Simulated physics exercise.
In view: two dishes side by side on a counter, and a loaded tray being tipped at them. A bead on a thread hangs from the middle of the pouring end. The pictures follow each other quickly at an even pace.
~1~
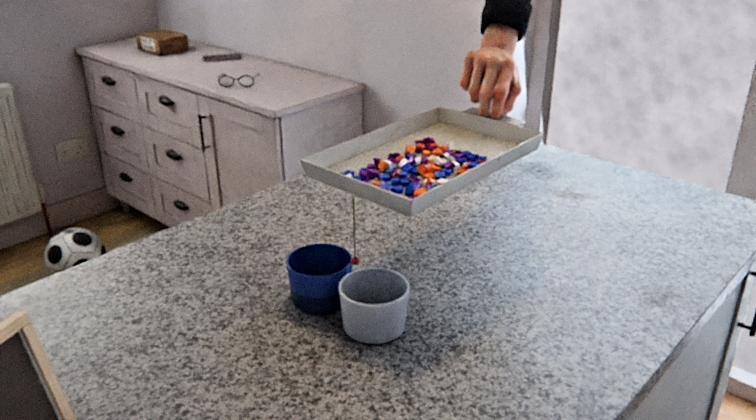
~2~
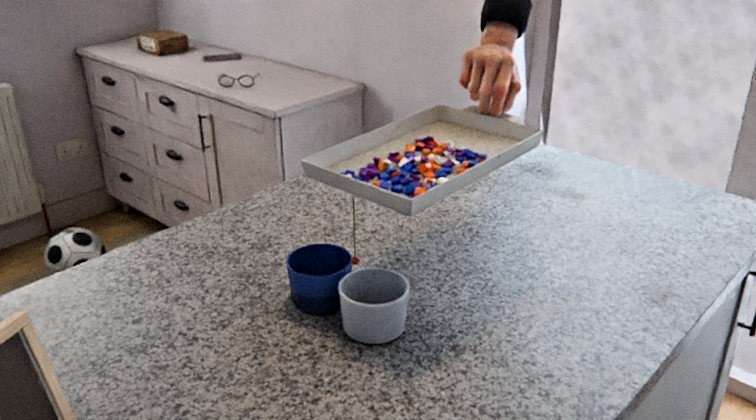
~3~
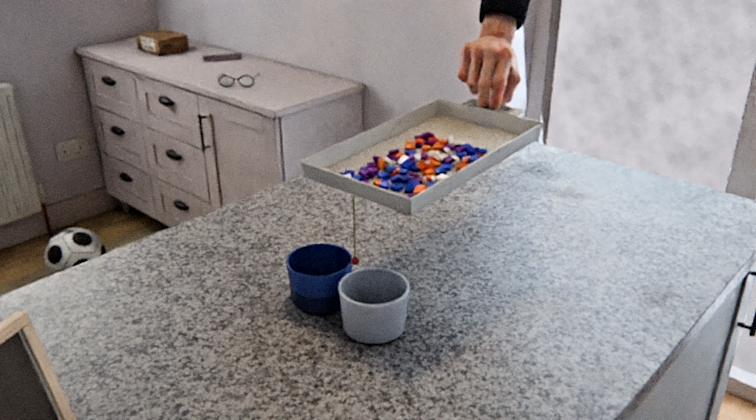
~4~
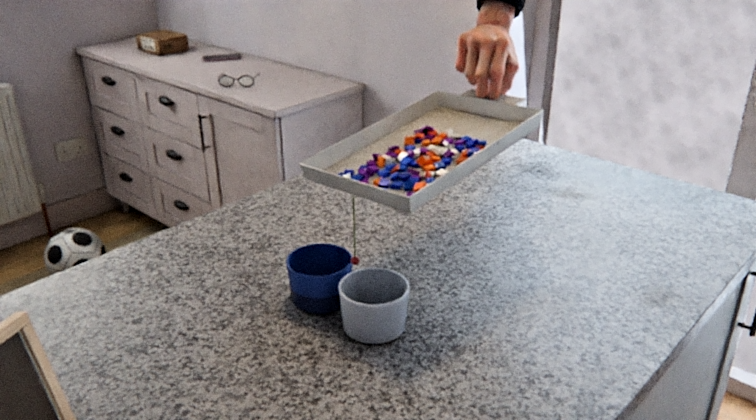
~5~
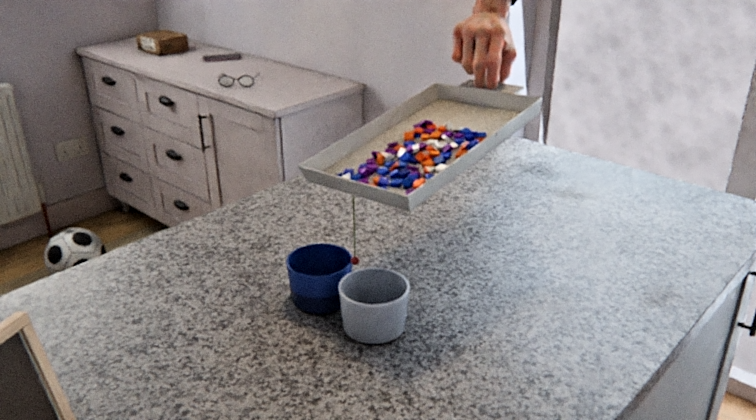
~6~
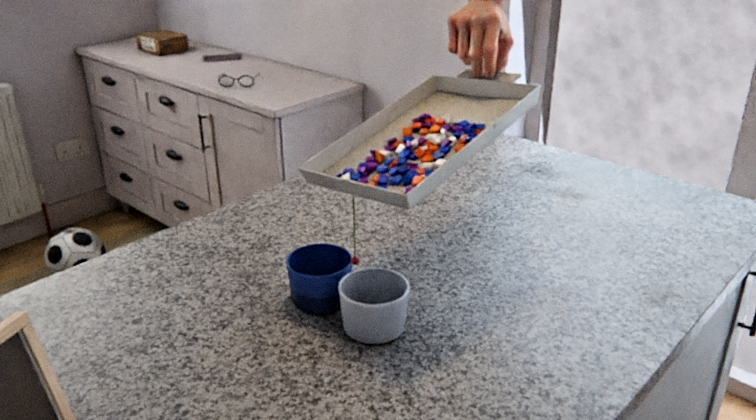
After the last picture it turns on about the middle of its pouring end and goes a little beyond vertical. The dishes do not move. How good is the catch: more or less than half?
The two hold the larger part of the load.
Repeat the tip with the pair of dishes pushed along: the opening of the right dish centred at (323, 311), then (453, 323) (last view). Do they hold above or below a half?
At the first place less than half, at the second below a half.
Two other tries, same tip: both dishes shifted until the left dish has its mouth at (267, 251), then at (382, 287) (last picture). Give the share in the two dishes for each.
Roughly 60 per cent, and 0 per cent.
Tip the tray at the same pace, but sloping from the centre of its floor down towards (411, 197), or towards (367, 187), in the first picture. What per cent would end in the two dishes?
Roughly 40 per cent, and 20 per cent.
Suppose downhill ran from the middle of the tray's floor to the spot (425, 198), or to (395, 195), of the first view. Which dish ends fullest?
First the right one, then the dish on the right.
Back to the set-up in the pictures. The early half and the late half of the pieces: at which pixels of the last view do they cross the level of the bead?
Around (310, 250) and then (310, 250).
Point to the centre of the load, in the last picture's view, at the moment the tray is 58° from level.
At about (345, 164).
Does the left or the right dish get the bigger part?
That is the left dish.
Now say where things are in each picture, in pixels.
Corners of the pouring end near (306, 159) and (411, 198), level; middle of the load near (416, 172), mosaic tiles; left dish near (296, 288); right dish near (351, 317); bead on its thread near (355, 260), in the first frame.
Corners of the pouring end near (306, 160) and (411, 197), level; middle of the load near (416, 171), in the second frame.
Corners of the pouring end near (305, 161) and (410, 196), tipped barely, lowest at the left corner; middle of the load near (416, 168), in the third frame.
Corners of the pouring end near (304, 163) and (409, 195), tipped a little, lowest at the left corner; middle of the load near (416, 164), in the fourth frame.
Corners of the pouring end near (304, 165) and (407, 193), tipped a little, lowest at the left corner; middle of the load near (415, 160), in the fifth frame.
Corners of the pouring end near (303, 167) and (406, 192), tipped a little, lowest at the left corner; middle of the load near (414, 156); left dish near (296, 288); right dish near (351, 317), in the sixth frame.
Shortly afterwards, tray tipped steeply; the whole lot on the tray.
Next, tray tipped right over; the bulk on the tray; a little in the left dish; a little outside both.
Some moments later, tray tipped past a quarter turn; near two thirds in the left dish; near a third outside both.
In the end, tray tipped past a quarter turn; none at all in the right dish; near two thirds in the left dish; near a third outside both.
